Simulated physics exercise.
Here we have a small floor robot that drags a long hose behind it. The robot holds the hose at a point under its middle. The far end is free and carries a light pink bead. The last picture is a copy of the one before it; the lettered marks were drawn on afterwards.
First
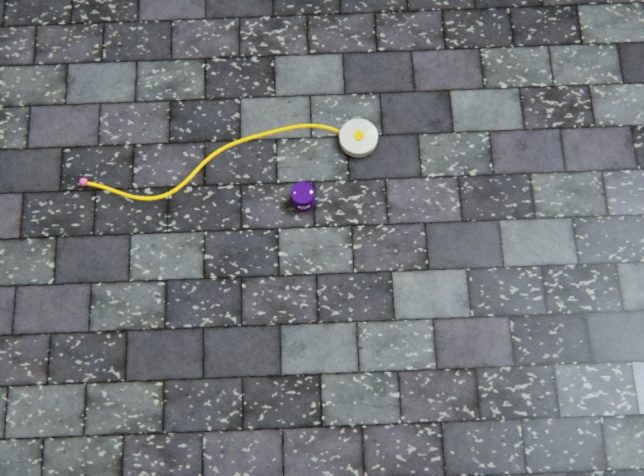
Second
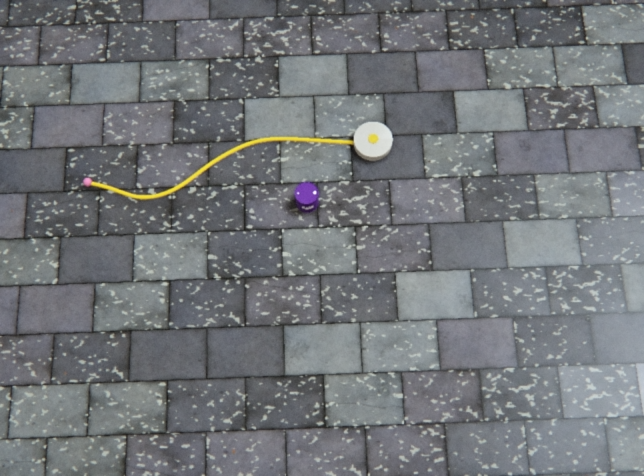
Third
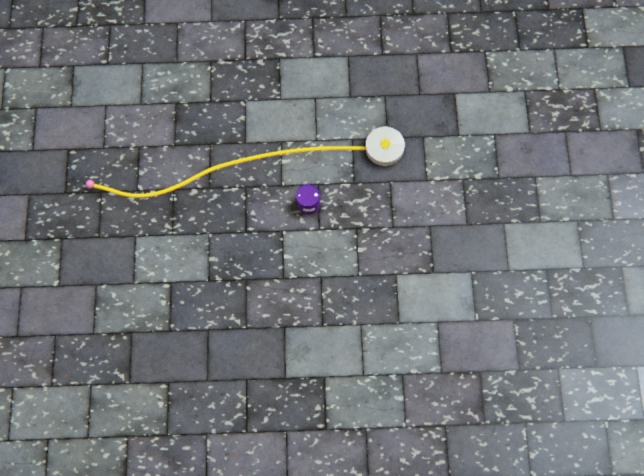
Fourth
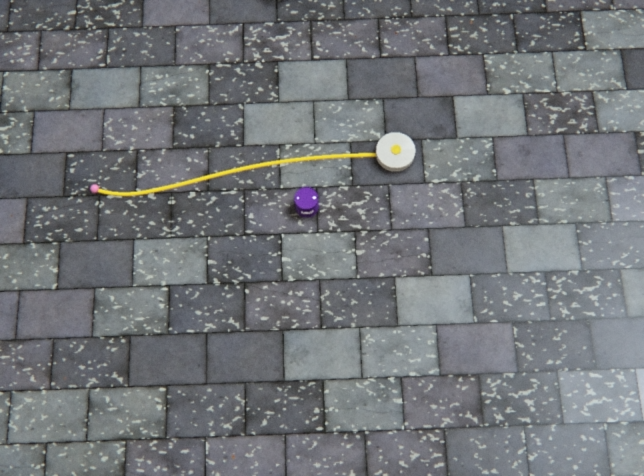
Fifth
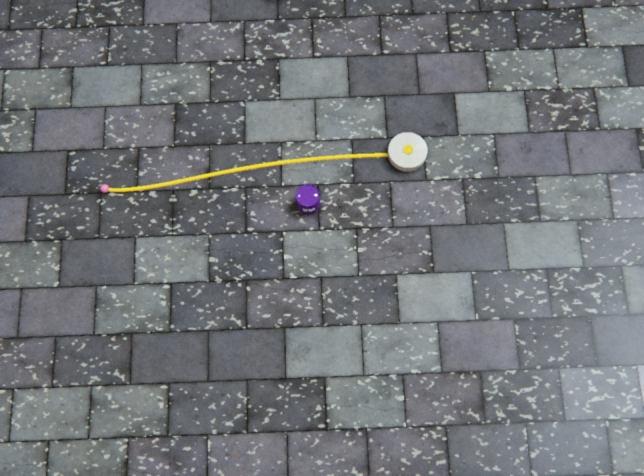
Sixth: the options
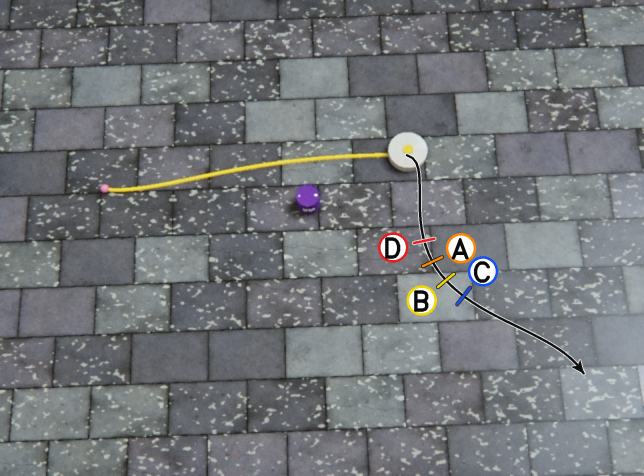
A round white robot crept to the right across gray paving, dragging a long yellow hose that gradually straightened behind it, its pink-tipped end shifting slightly while a small purple keg sat just below.
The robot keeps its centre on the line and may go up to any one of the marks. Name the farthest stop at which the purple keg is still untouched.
The farthest safe stop is D.
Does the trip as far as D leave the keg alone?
Yes.
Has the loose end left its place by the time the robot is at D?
Yes.
On the marked copy, A at (432, 262); B at (446, 280); C at (464, 296); D at (424, 241); the route from (407, 155) via (451, 285) to (584, 374).
With D. Early on, robot (420, 179), middle of the hose (267, 168), free end (118, 189).
Further on, robot (421, 211), middle of the hose (274, 170), free end (124, 188).
At the end, robot (425, 239), middle of the hose (283, 178), free end (134, 187); nothing has been touched.
As for the rest, A brings the hose against the keg; B brings the hose against the keg; C brings the hose against the keg.
